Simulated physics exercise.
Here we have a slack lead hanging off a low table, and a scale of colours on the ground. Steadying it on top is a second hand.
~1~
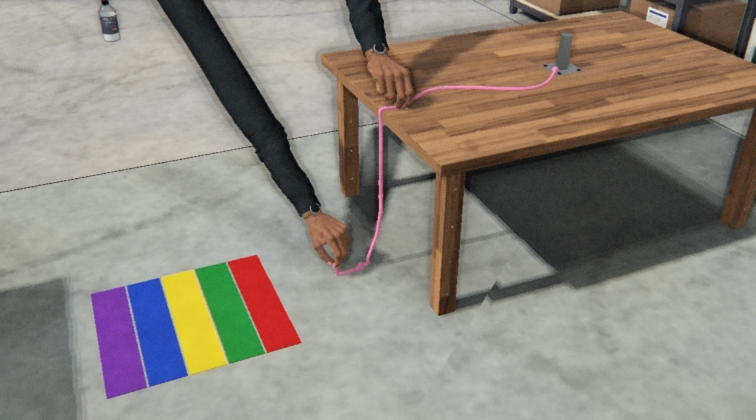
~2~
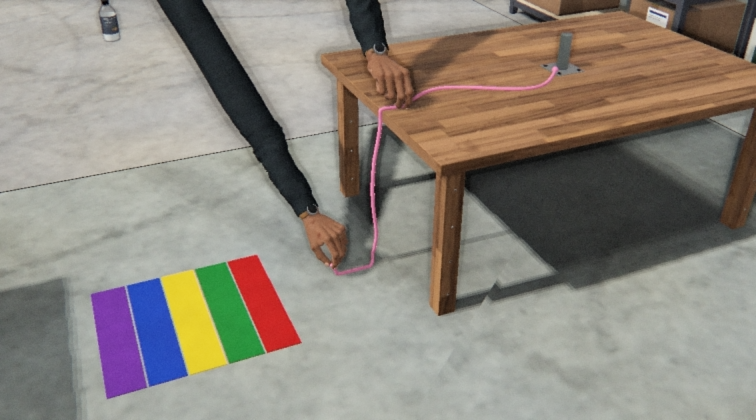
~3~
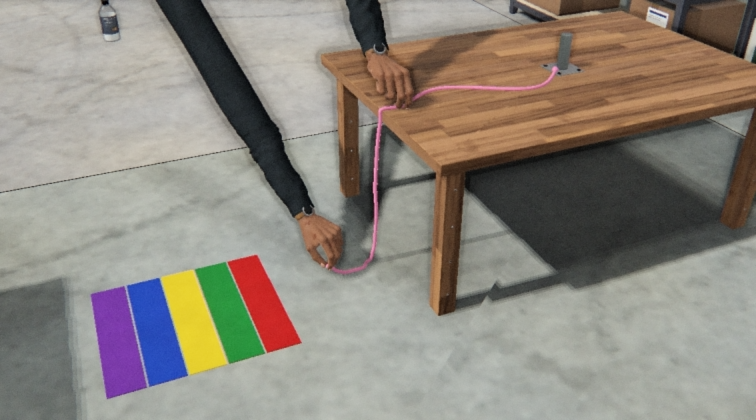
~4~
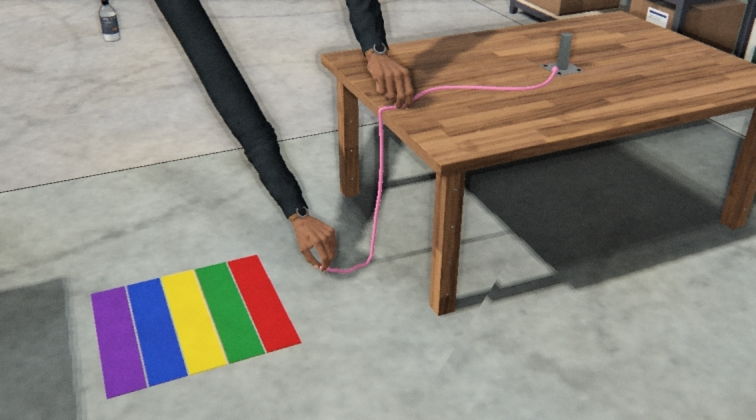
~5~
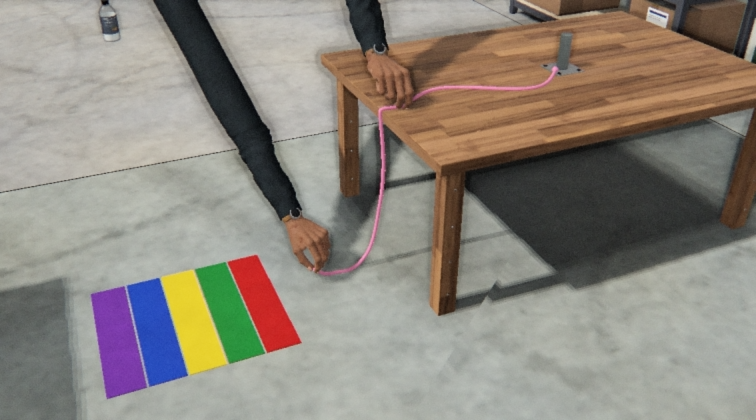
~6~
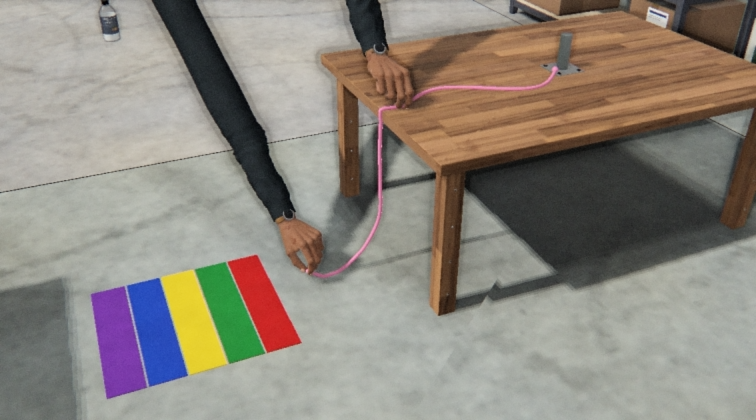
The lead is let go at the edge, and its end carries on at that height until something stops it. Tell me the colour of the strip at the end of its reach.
It is yellow.
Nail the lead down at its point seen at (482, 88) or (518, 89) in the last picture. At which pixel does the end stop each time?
I'd put it around (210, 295) the first time and around (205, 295) the second.
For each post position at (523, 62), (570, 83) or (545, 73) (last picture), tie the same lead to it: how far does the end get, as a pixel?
In pixels, the answers are (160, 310), (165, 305) and (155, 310).
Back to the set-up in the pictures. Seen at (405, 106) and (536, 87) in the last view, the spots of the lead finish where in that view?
The first one ends up at (378, 112) and the second one at (510, 79).
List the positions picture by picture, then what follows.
The first picture shows end (334, 264); red (276, 329); green (240, 339); yellow (202, 350); blue (164, 361); purple (123, 372).
The second picture shows end (332, 265); lead through (549, 81) (491, 89) (422, 94) (380, 126) (373, 195) (374, 251).
The third picture shows end (327, 266).
The fourth picture shows end (321, 267); lead through (549, 81) (491, 89) (422, 94) (381, 126) (380, 194) (372, 252).
The fifth picture shows end (314, 269).
The sixth picture shows end (307, 271); lead through (549, 81) (491, 89) (422, 94) (381, 126) (381, 194) (360, 252).
A little later, end near (258, 283); over red.
Next, end near (215, 294); over green.
When it is tight, end near (189, 301); over yellow. It halts on the yellow strip.
